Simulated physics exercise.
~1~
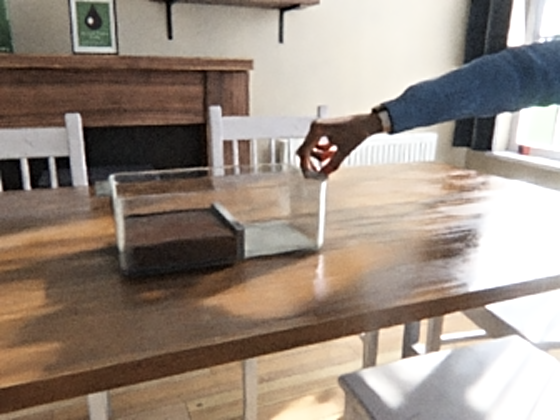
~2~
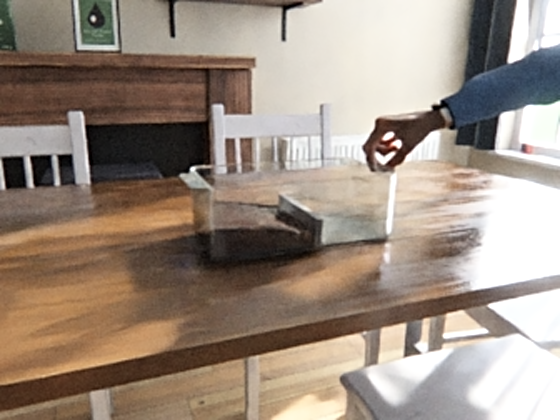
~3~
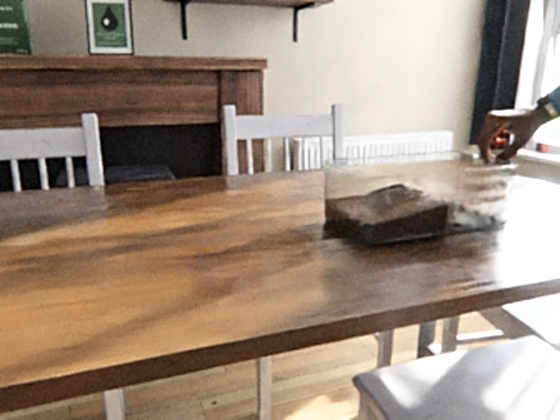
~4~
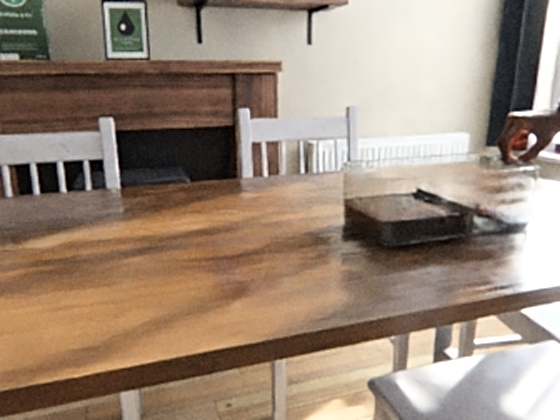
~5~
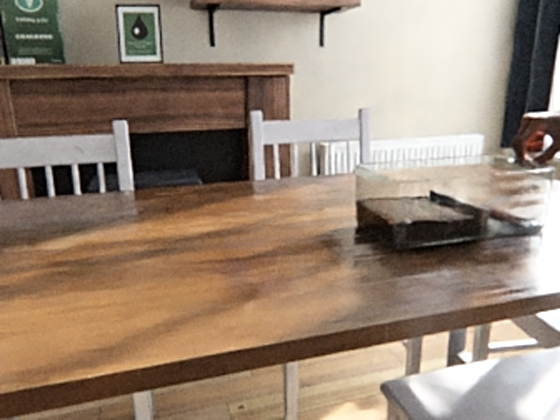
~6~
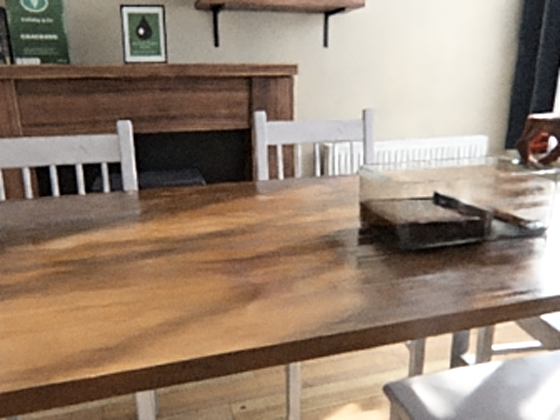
To begin with, a clear oblong tub with a divider sits on a wooden table, dark coffee filling only its left side, while a hand in a blue sleeve grips its right end. The hand pulls the tub to the right across the table in one smooth move. As it slides, the coffee tilts and surges up against the divider, and a little ends up on the right side. The tub then slows near the right of the view and stops. Finally the coffee settles, nearly all of it still on the left, with none seen on the table.
